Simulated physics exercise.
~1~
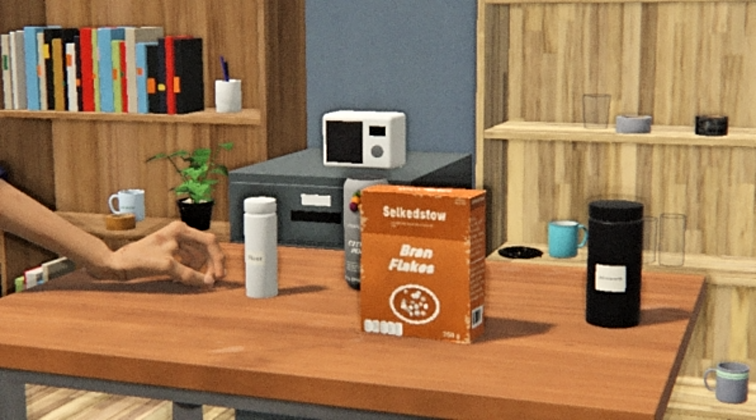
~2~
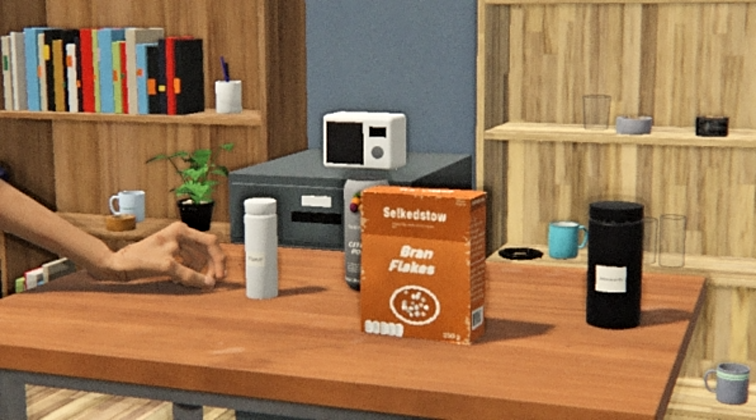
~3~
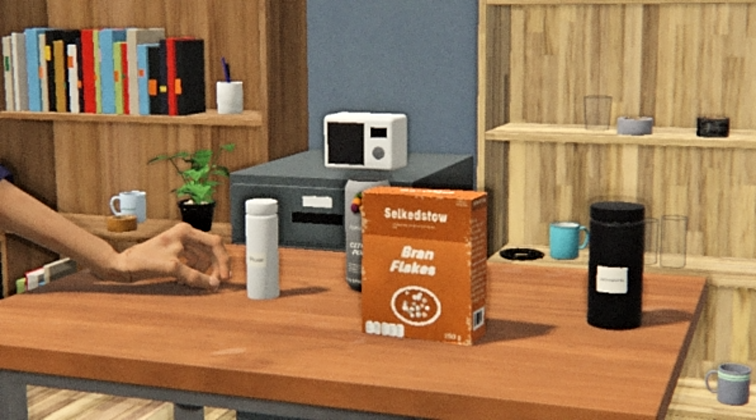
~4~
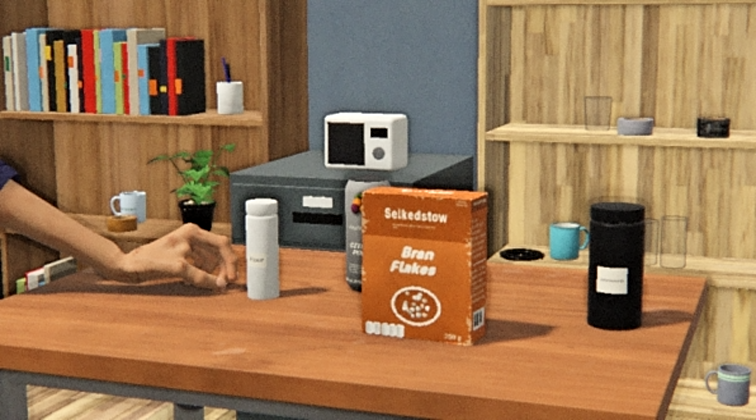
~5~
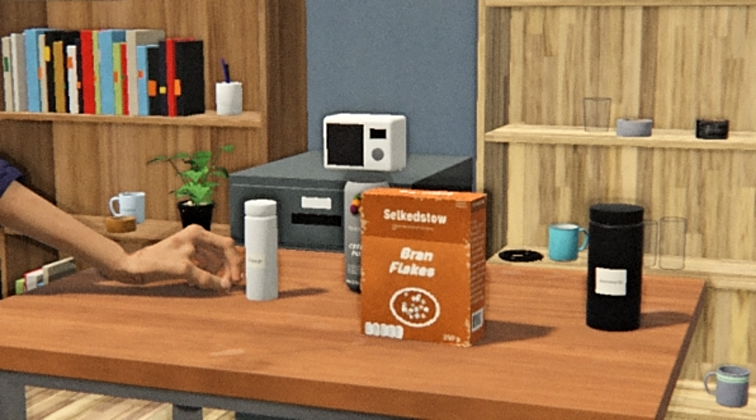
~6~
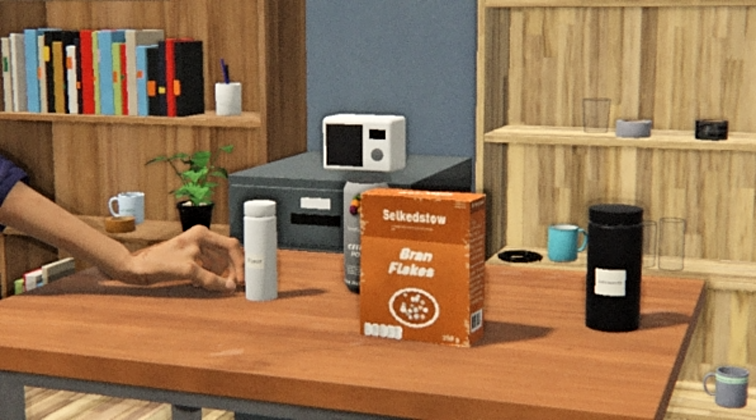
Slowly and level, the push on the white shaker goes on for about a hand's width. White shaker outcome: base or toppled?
Watch, it keeps its footing and that's that.
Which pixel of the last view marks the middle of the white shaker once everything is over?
At about (340, 256).
Then, 0.30 s on from there, white shaker shifted a little near (275, 251).
Then, 0.70 s on from there, white shaker shifted about its own width near (304, 253).
Then, 1.10 s on from there, white shaker shifted well along near (334, 256).
In the end, moved from the start, white shaker. At the end, from the last picture's camera, white shaker near (340, 257).
